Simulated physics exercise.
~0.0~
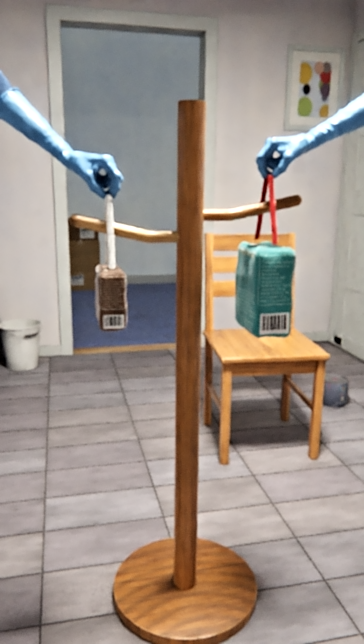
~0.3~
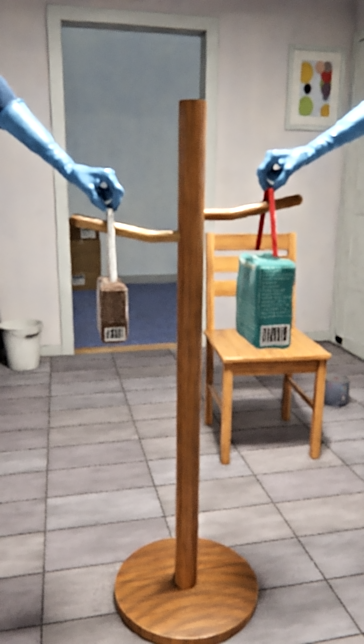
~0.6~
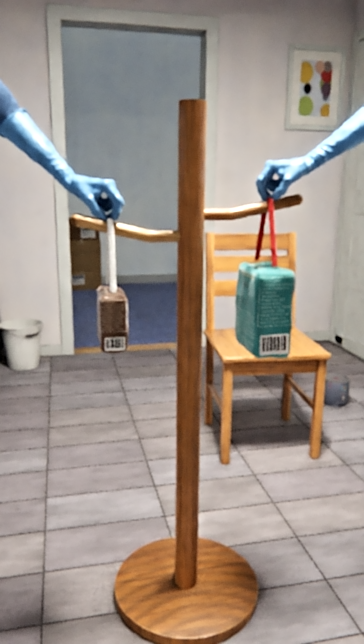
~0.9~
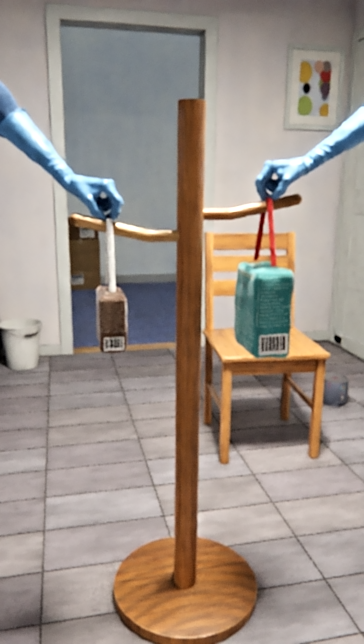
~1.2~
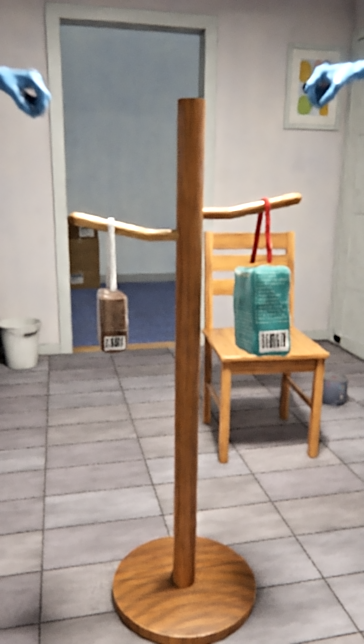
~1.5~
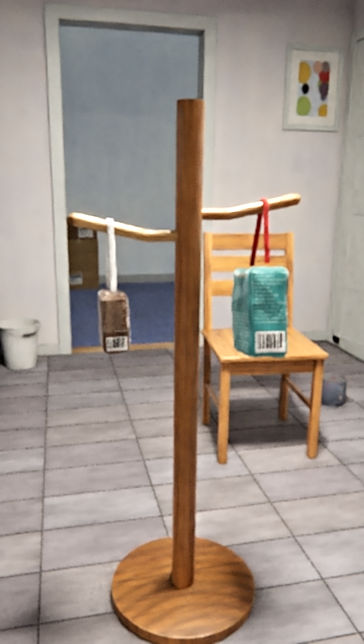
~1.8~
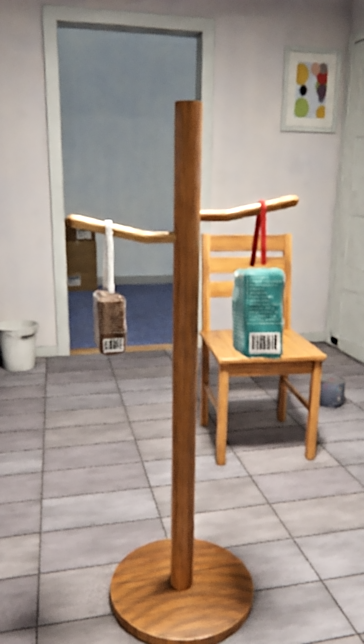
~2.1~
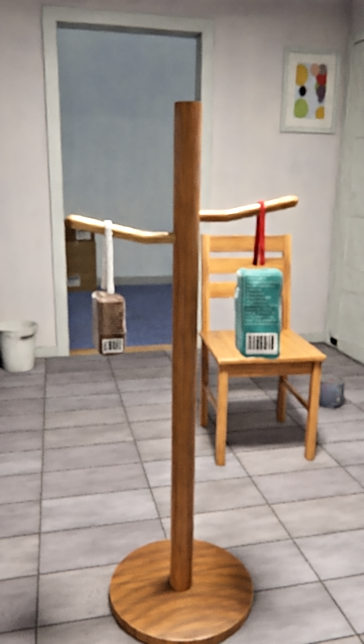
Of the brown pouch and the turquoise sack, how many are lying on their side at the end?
None of them are lying on their side, as both the brown pouch and the turquoise sack are still hanging from their pegs.
